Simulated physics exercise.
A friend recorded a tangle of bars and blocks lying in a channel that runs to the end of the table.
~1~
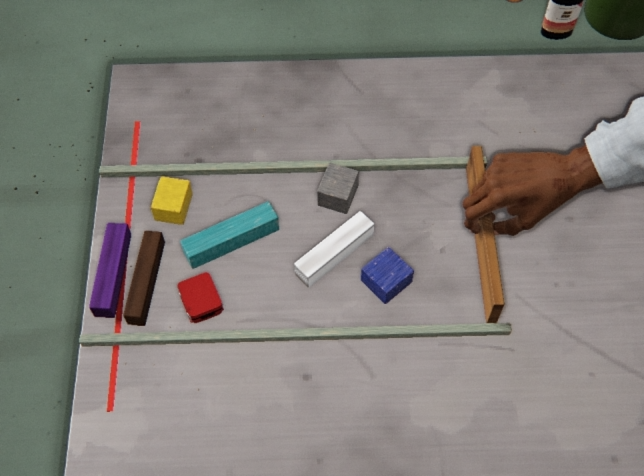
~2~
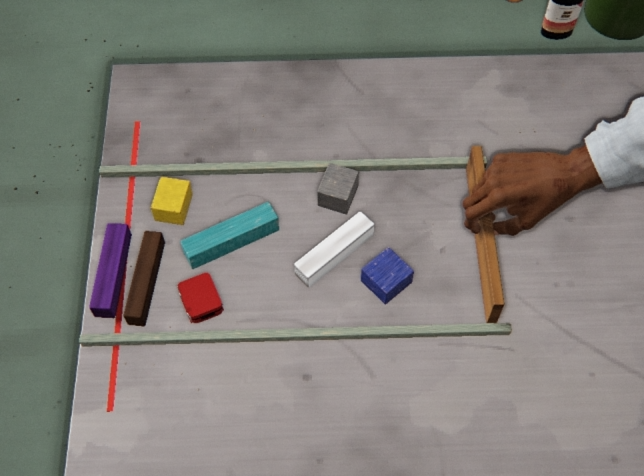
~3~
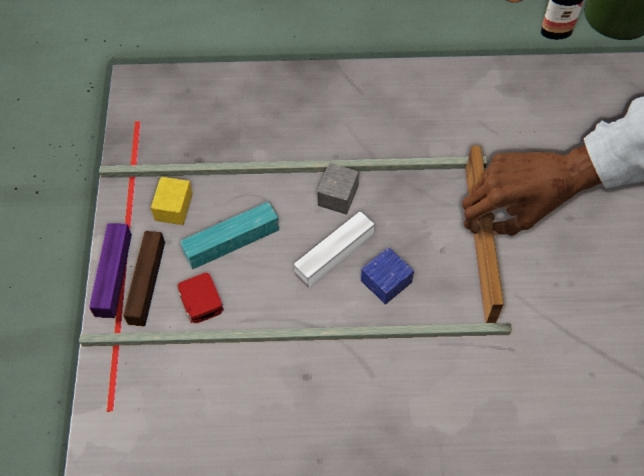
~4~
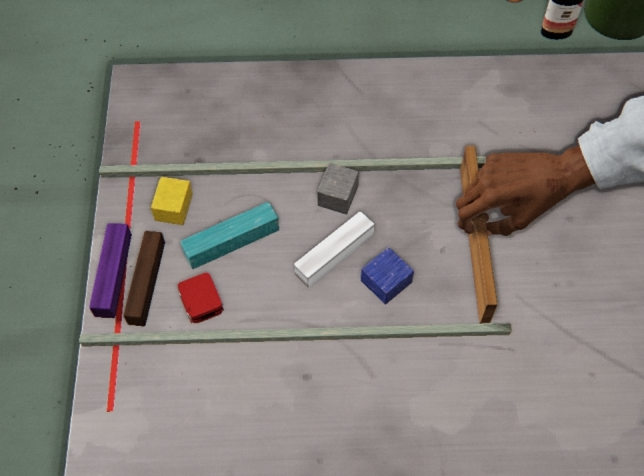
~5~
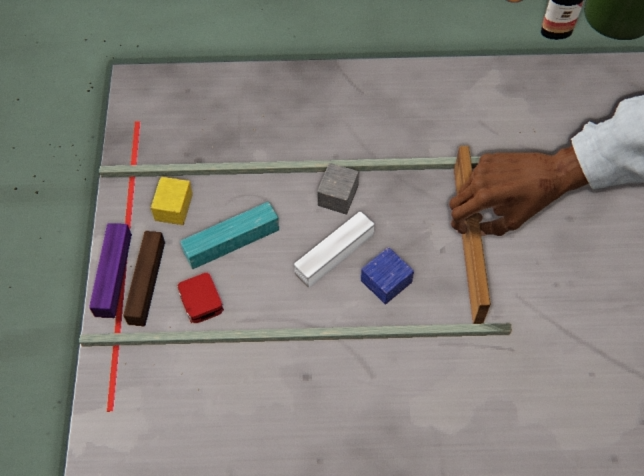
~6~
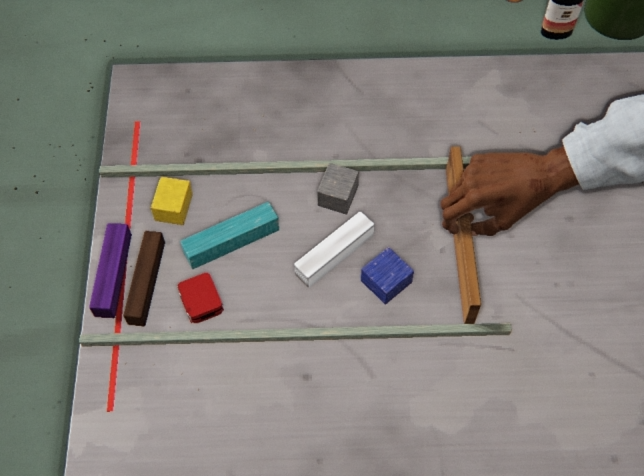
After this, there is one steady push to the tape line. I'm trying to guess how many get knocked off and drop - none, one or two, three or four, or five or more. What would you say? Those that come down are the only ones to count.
Dropped: Five or more.
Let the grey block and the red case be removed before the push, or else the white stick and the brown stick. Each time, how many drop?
2 in the first try, 3 in the second.
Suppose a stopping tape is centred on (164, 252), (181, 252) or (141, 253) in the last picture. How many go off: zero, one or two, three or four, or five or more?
Trial 1 - just one or two; trial 2 - one to two; trial 3 - at least five.
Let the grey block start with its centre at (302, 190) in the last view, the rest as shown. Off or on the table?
It simply keeps its place on top.
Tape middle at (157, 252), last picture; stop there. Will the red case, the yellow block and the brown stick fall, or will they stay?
Red case - stays in place, yellow block - stays in place, brown stick - goes down.
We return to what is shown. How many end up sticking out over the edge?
I make it 2.
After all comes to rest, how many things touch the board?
Looks like 3 of them, all told.
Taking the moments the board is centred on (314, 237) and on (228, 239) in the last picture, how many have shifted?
Counts: 3, 7.
Early on, none off yet; purple stick at rest near (111, 270); brown stick at rest near (145, 278); yellow block at rest near (172, 201).
Finally, the number that fall off is five or more; lost, turquoise bar, red case, yellow block, brown stick and purple stick.
